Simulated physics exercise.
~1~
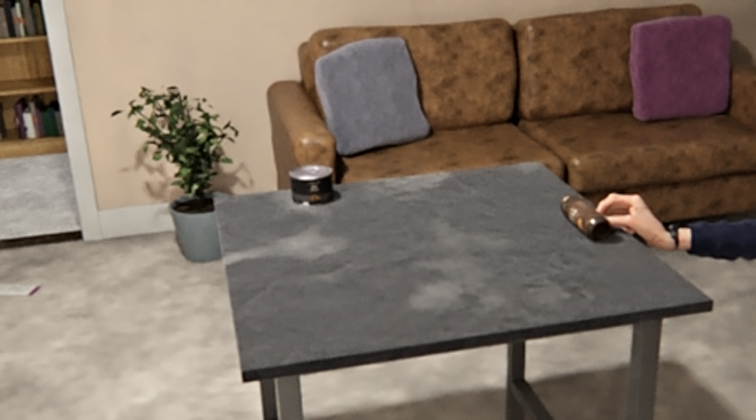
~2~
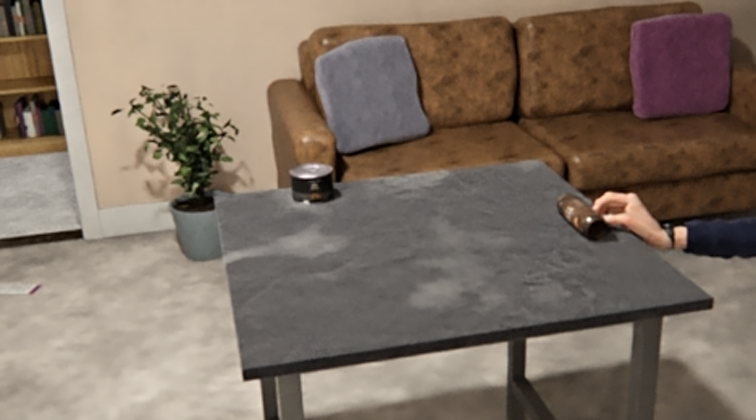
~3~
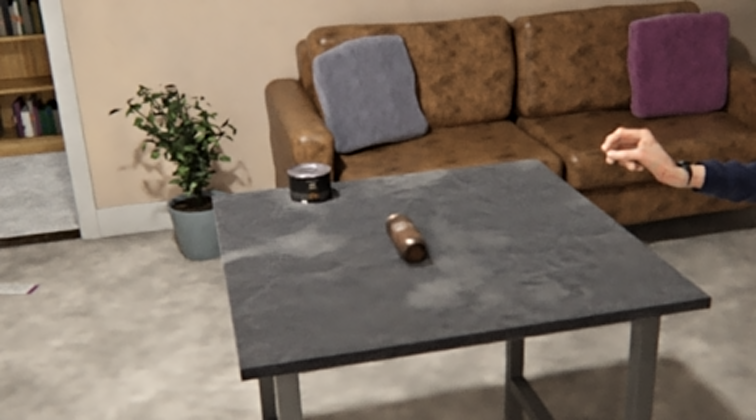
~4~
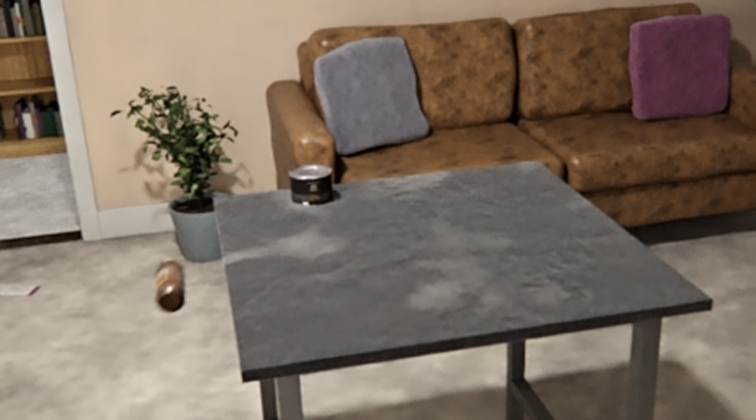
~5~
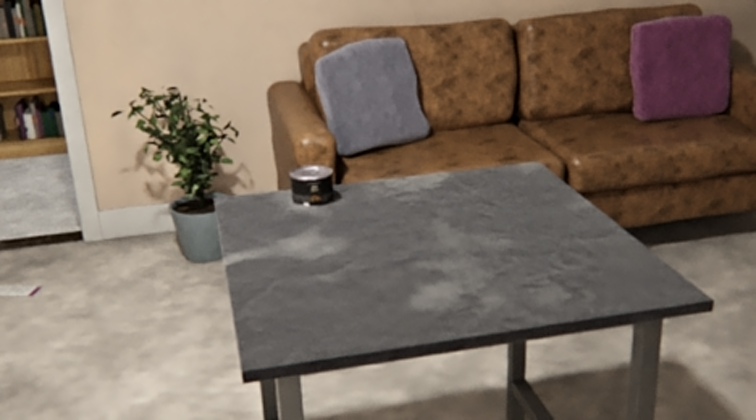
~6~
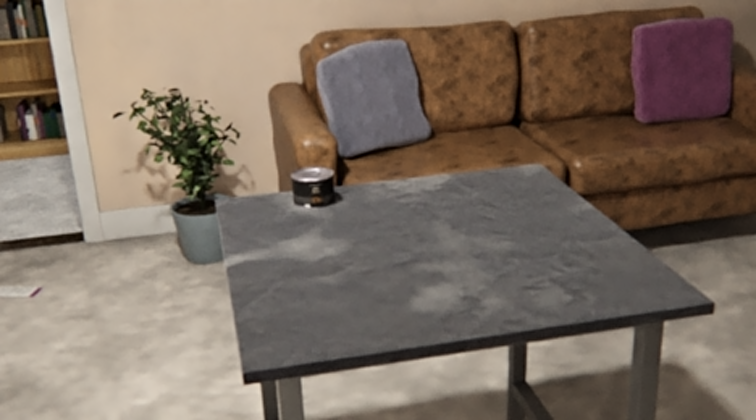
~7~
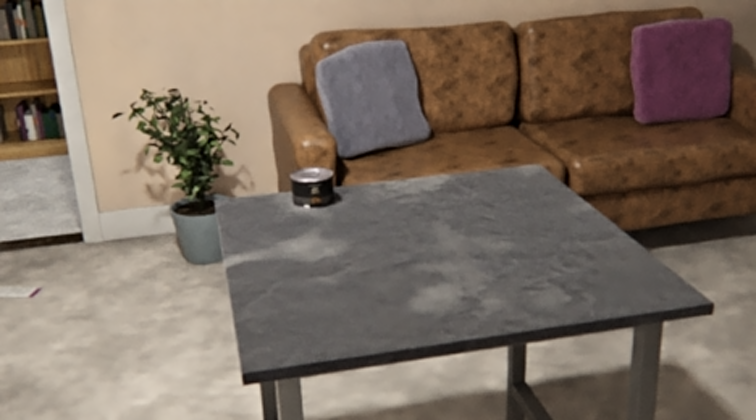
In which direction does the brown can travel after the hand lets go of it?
The brown can moves to the left, crossing the table and going off its left side.
